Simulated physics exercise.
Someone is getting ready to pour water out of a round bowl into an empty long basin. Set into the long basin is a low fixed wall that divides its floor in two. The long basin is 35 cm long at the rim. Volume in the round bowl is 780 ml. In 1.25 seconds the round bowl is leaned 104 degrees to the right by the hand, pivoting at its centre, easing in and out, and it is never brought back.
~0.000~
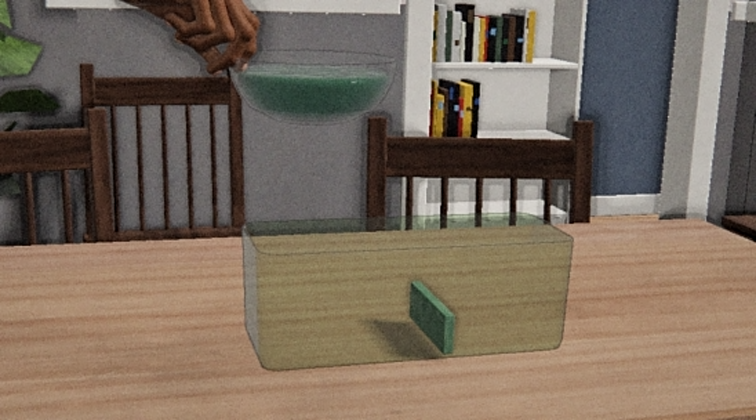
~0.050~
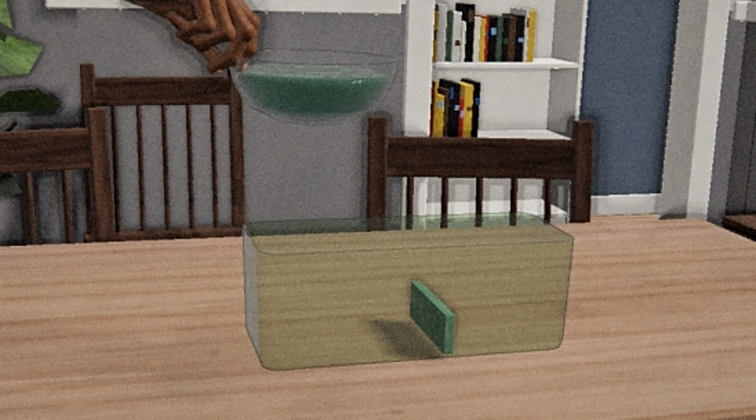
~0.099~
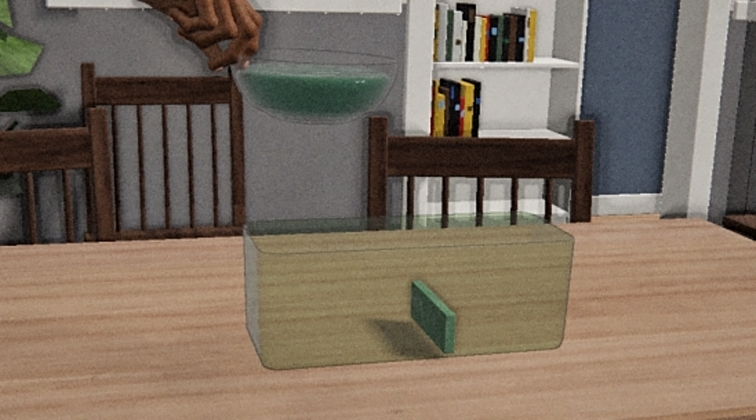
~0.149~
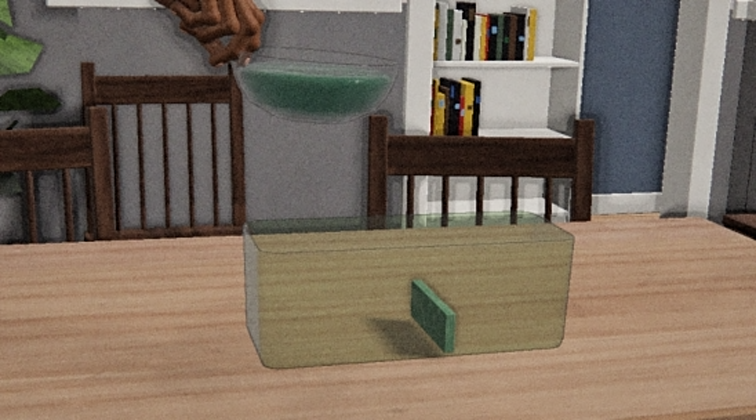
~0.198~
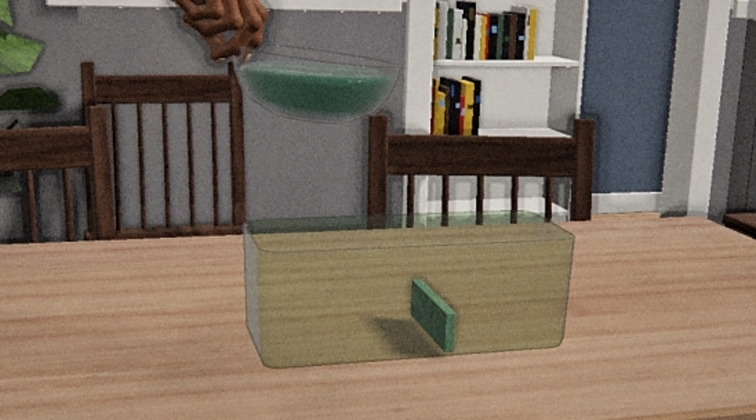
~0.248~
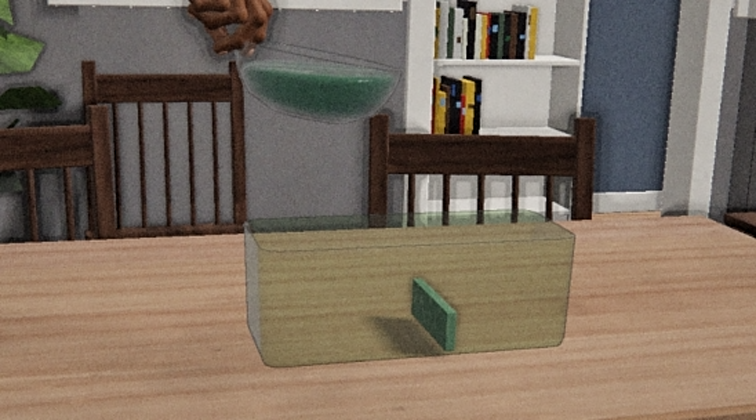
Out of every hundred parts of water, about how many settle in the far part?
About 63 out of 100.
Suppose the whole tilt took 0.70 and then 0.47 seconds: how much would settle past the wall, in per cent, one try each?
Respectively about 45 and 35 percent.
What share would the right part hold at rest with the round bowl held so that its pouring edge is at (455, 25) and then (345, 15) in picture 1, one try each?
I'd expect close to 85 per cent and then close to 15 per cent.
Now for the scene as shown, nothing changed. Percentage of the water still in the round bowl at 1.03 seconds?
I'd say some 1 per cent remains.
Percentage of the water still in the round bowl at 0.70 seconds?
Close to 38 percent of the liquid remains at that time.
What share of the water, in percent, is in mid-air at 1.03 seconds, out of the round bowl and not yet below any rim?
Roughly 5 %.
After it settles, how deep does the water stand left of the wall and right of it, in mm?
Depths: Left near 10 mm, right near 28 mm.
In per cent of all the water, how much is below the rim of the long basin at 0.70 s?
About 20 per cent.
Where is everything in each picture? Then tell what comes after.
The first frame shows tilt 0°; pouring edge (393, 60); surface from (234, 71) to (387, 72); the long basin's rim runs from (250, 240) to (552, 228); the wall's top is at (432, 299).
The second frame shows tilt 0°; pouring edge (394, 60); surface from (234, 71) to (387, 72).
The third frame shows tilt 2°; pouring edge (395, 61); surface from (236, 70) to (388, 73).
The fourth frame shows tilt 4°; pouring edge (395, 63); surface from (236, 68) to (389, 73).
The fifth frame shows tilt 6°; pouring edge (396, 67); surface from (238, 67) to (390, 73).
The sixth frame shows tilt 10°; pouring edge (398, 71); surface from (240, 67) to (392, 73).
Then, 0.70 s in, the tilt is 62° and 39 per cent is still to pour, 4 is left of the wall and 17 right of it.
Then, 1.03 s in, the tilt is 96° and 1 per cent is still to pour, 30 is left of the wall and 63 right of it.
Then, 1.37 s in, the tilt is 104° and 0 per cent is still to pour, 36 is left of the wall and 63 right of it.
Then, 1.75 s in, the tilt is 104° and 0 per cent is still to pour, 36 is left of the wall and 63 right of it.
Finally, 36 per cent lies left of the wall, 63 right of it and 1 outside.
